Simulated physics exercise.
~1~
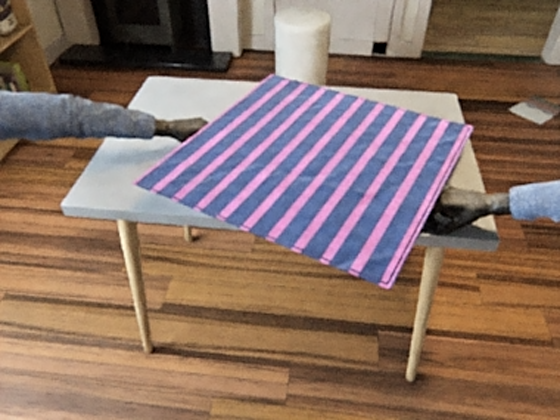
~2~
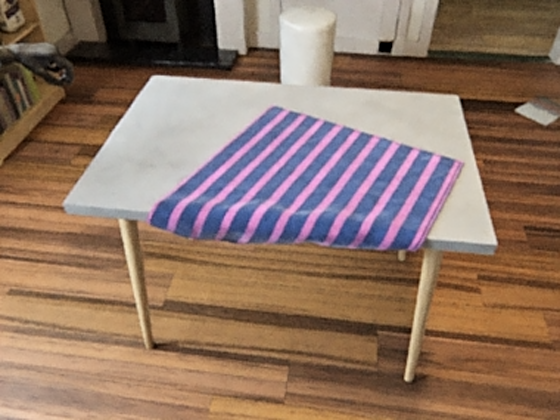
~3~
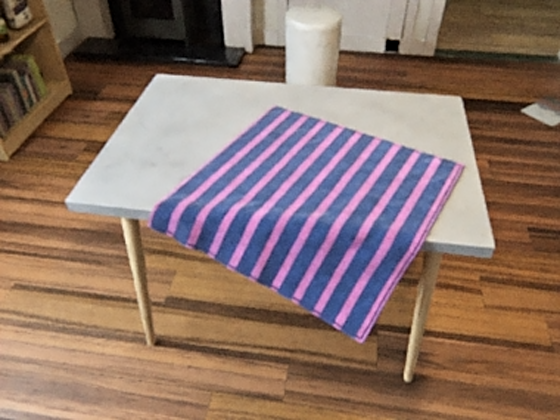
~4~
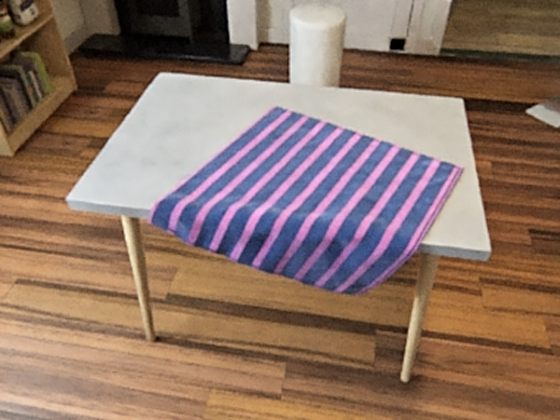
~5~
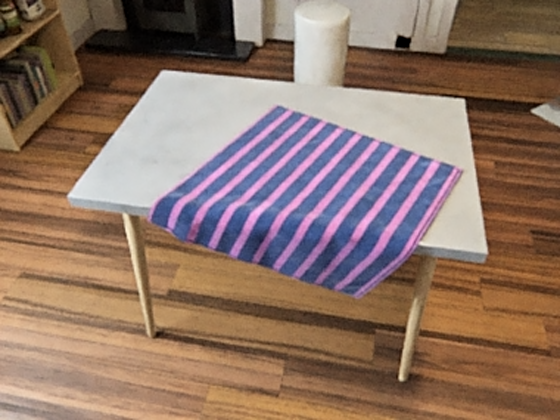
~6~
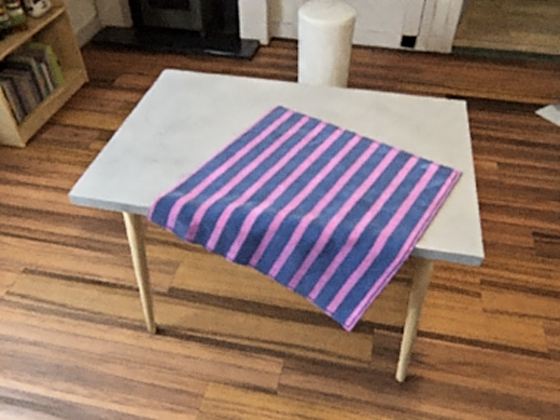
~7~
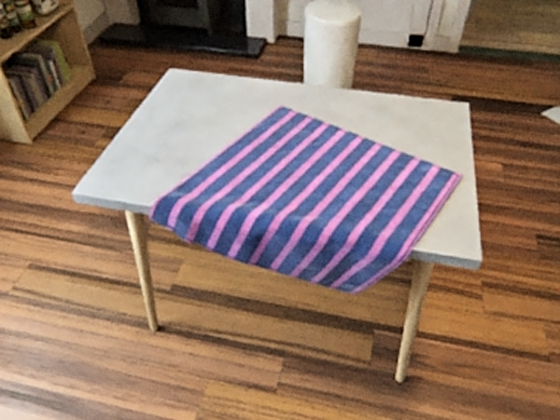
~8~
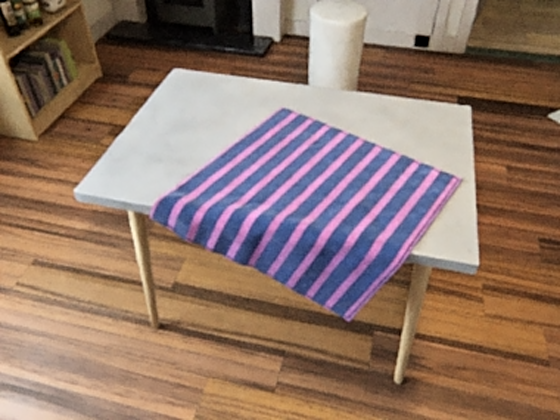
At first, two hands in dark gloves hold a blue and pink striped hand towel level above a pale grey table with wooden legs, on a striped wood floor. The hands let go and withdraw, and the towel drops onto the tabletop, partly over the near edge. Its overhanging part swings down into a hanging corner, then sways and ripples back and forth while the rest lies flat. The view drifts slightly sideways, with a white cylinder behind the table and a bookshelf at left. In the end, the towel stays on the table, mostly on top, its front corner still swaying slightly.
